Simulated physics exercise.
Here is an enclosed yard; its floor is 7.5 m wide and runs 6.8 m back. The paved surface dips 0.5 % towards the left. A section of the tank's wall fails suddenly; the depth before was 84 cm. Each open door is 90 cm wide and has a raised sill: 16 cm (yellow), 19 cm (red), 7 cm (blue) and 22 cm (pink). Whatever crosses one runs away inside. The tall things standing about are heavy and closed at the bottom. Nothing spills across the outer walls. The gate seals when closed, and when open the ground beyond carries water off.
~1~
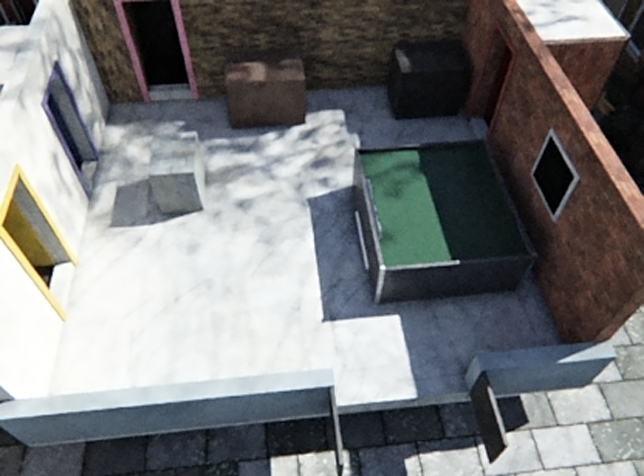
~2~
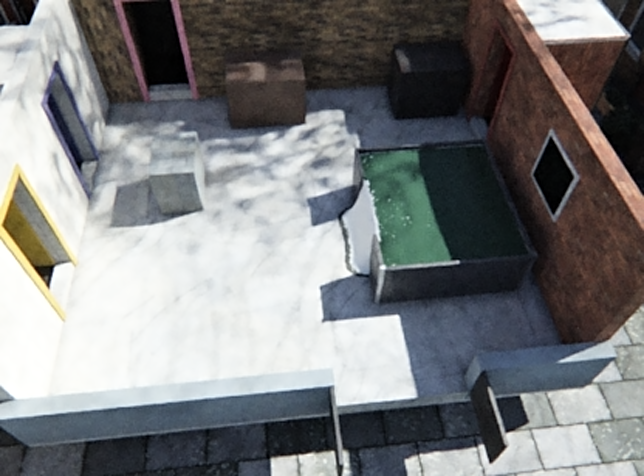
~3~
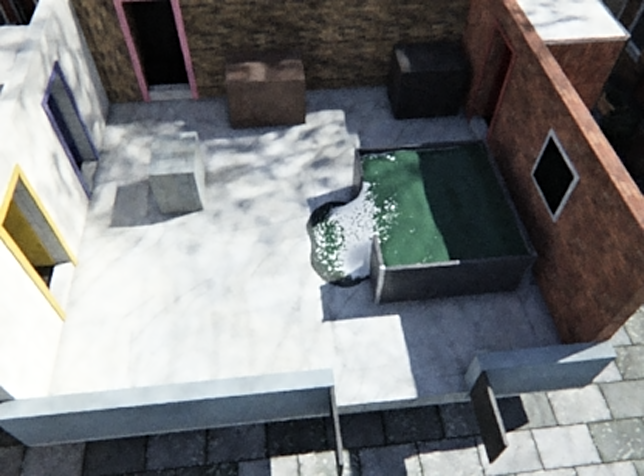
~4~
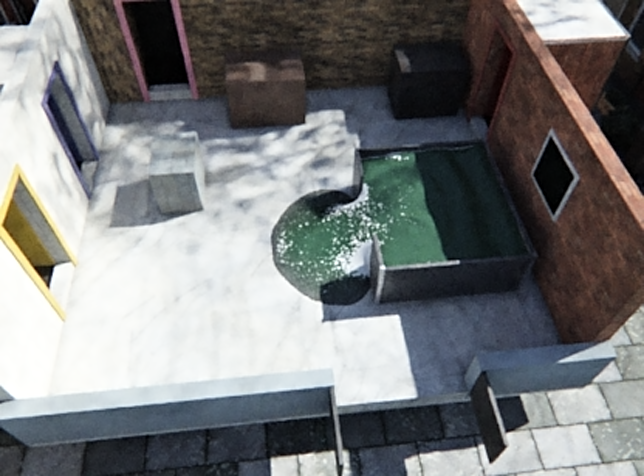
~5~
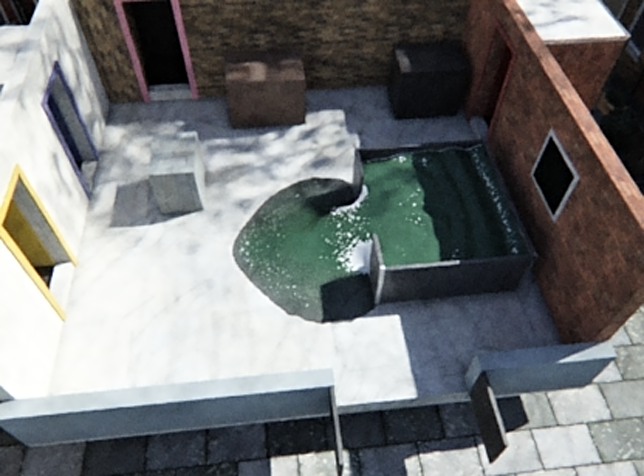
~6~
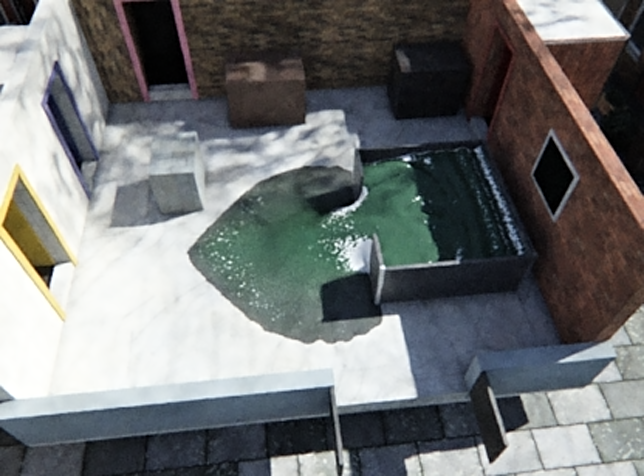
Green water bursting through the left side of a dark tank and spreading leftward across the pale floor of a walled yard.
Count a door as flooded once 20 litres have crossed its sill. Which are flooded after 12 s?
Within that time: At the yellow door it exceeds the limit; at the red door it does not reach the limit; at the blue door it goes over the limit; at the pink door it stays under the limit.
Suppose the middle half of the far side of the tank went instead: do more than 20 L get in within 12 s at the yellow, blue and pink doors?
Then: Yellow under, blue above, pink not over.
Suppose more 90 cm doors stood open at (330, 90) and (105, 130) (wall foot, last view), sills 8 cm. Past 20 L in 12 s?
In turn: Not over, past it.
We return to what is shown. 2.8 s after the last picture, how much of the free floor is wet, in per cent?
About 60 per cent.
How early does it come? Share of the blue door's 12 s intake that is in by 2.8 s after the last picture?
About 0 per cent.
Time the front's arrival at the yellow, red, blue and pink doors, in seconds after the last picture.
Arrival: Yellow 0.5 s, red 7.5 s, blue 1.1 s, pink 1.6 s.
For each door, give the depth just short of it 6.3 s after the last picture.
In cm: Yellow 14, red 0, blue 12, pink 18.
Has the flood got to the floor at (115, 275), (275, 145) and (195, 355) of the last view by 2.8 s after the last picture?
In turn: Flooded, under water, under water.
Then, 0.7 s after the last picture water covers 40 % of the floor and is deepest (48 cm) near (358, 243); yellow door 22 cm at the sill, 1 L in, red door not reached, blue door not reached, pink door not reached.
Then, 1.5 s after the last picture water covers 55 % of the floor and is deepest (56 cm) near (60, 405); yellow door 32 cm at the sill, 49 L in, red door not reached, blue door 7 cm at the sill, 0 L in, pink door not reached.
Then, 2.8 s after the last picture water covers 60 % of the floor and is deepest (32 cm) near (56, 358); yellow door 26 cm at the sill, 129 L in, red door not reached, blue door 8 cm at the sill, 2 L in, pink door 15 cm at the sill, 0 L in.
Then, 6.3 s after the last picture water covers 85 % of the floor and is deepest (26 cm) near (110, 107); yellow door 14 cm at the sill, 160 L in, red door not reached, blue door 12 cm at the sill, 21 L in, pink door 18 cm at the sill, 2 L in.
Then, 11.3 s after the last picture water covers 100 % of the floor and is deepest (16 cm) near (43, 419); yellow door 13 cm at the sill, 160 L in, red door 13 cm at the sill, 0 L in, blue door 11 cm at the sill, 111 L in, pink door 10 cm at the sill, 2 L in.
